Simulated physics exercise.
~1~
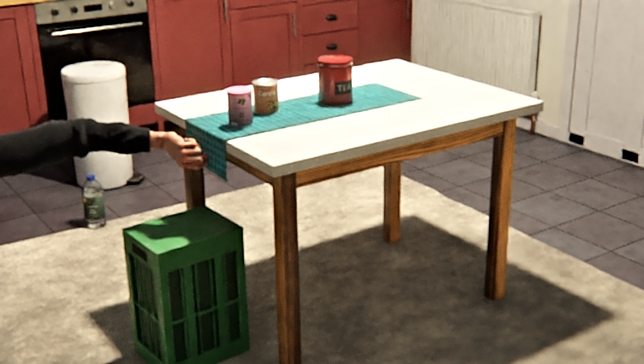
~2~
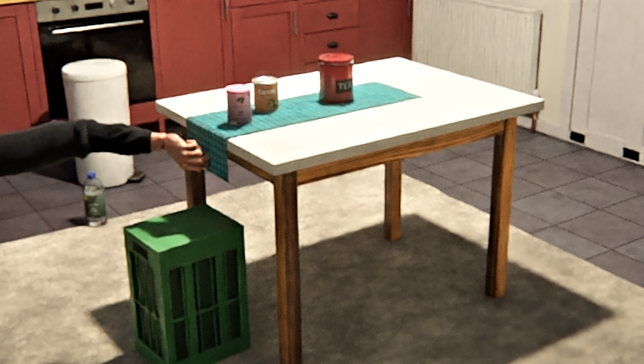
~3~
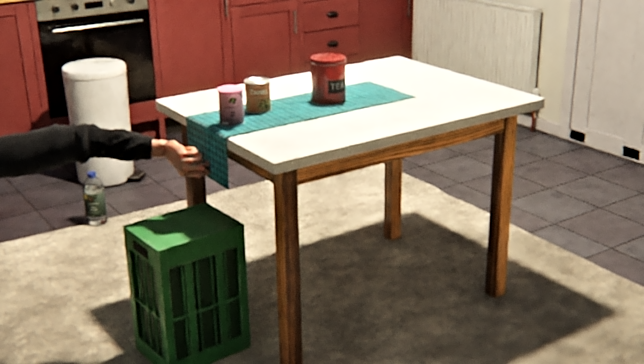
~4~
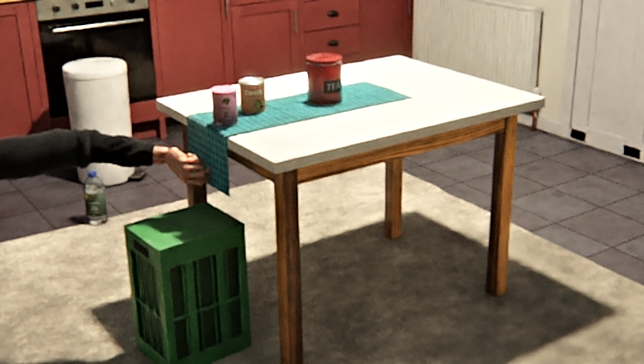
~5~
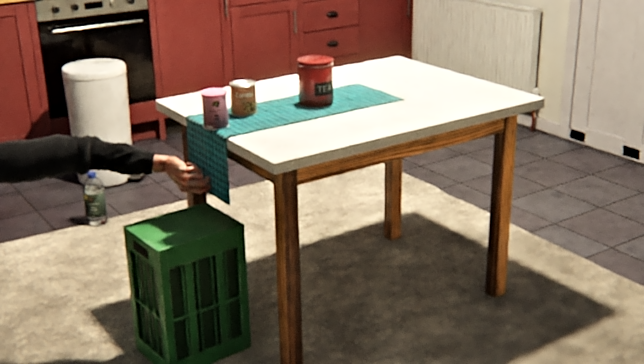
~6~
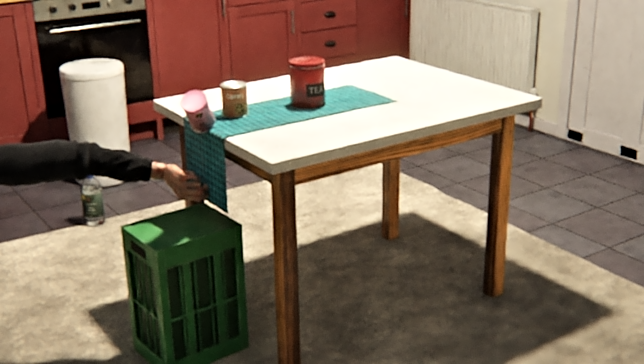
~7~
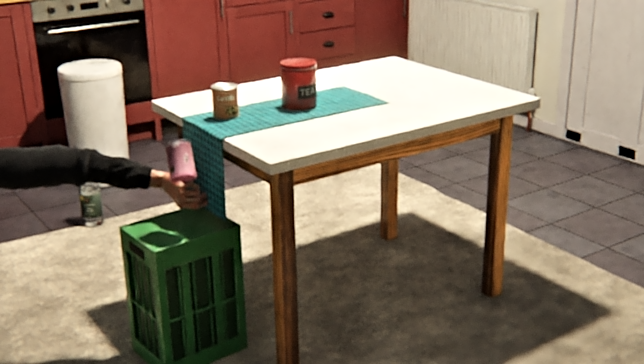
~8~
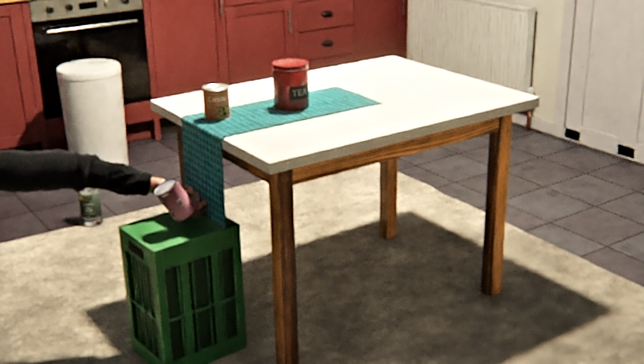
Hand pulling turquoise cloth down over a table's end, carrying three tins left until the pink one tips off above a green crate.
